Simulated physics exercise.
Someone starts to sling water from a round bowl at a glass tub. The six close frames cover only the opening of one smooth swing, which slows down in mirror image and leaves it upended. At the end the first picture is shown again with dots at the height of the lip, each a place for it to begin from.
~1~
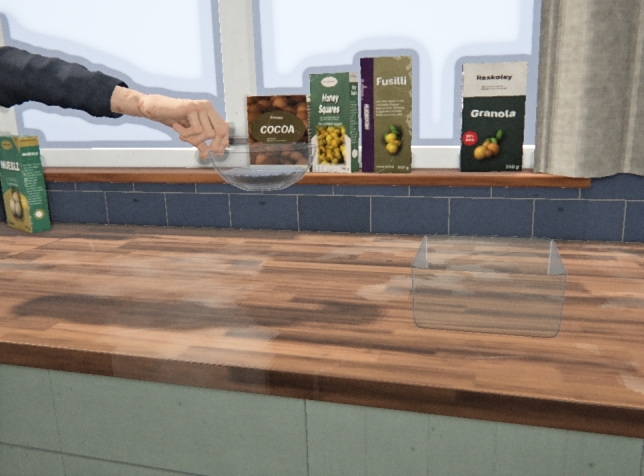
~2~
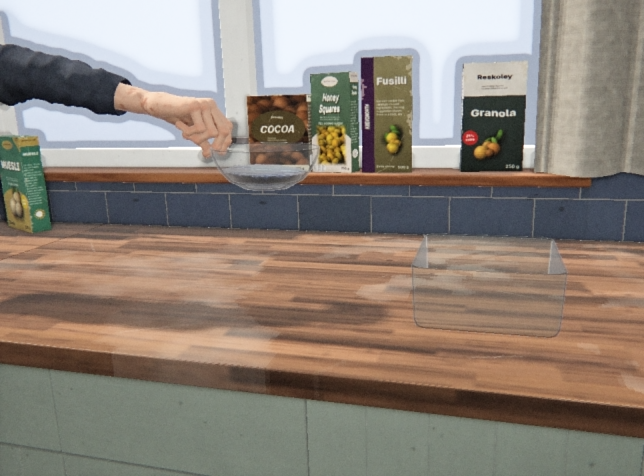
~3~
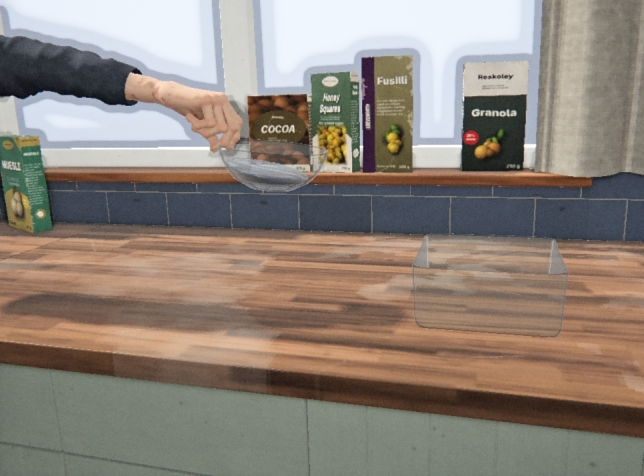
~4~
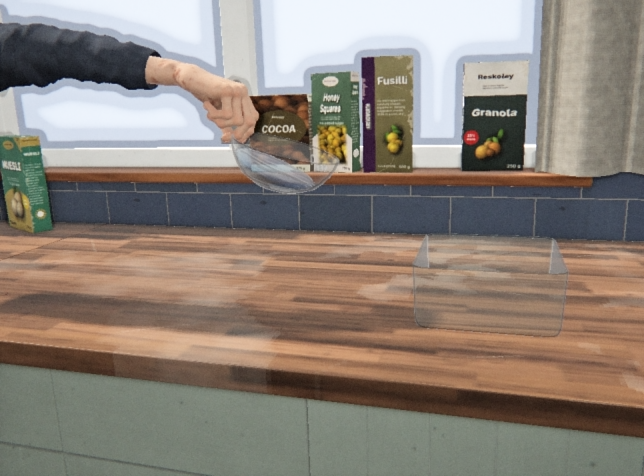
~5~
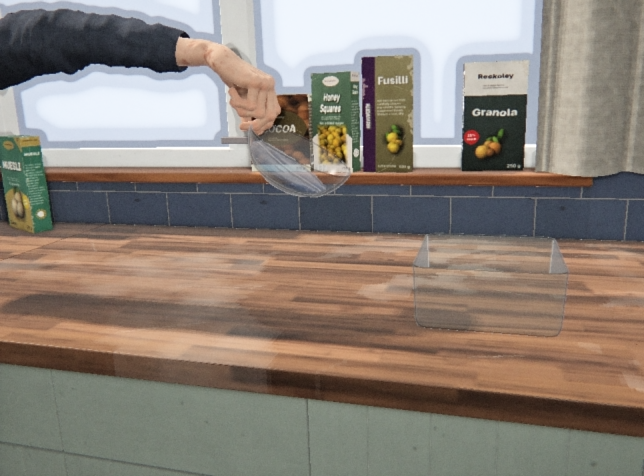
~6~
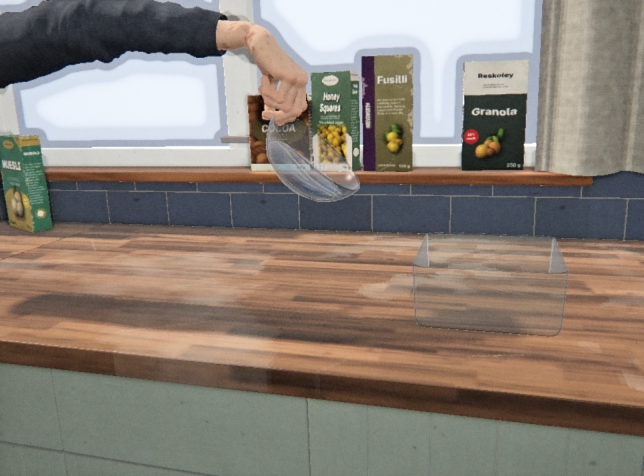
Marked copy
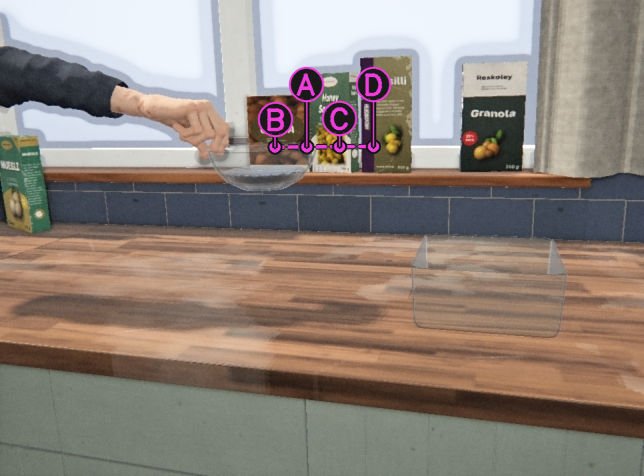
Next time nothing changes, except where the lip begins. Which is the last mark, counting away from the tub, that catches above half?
Choose C.
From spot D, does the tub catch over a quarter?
Yes, it does.
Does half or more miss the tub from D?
No.
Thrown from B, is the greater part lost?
Yes, that goes wrong.
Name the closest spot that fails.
Here it is spot A.
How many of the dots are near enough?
Two of them.
On the marked copy, A at (306, 146); B at (275, 147); C at (339, 146); D at (373, 146).
Choosing A, about 24 % lands in the tub, 71 % falls short and 5 % goes beside or beyond.
Choosing B, about 0 % lands in the tub, 96 % falls short and 4 % goes beside or beyond.
Choosing C, about 69 % lands in the tub, 14 % falls short and 17 % goes beside or beyond.
Choosing D, about 79 % lands in the tub, 11 % falls short and 9 % goes beside or beyond.
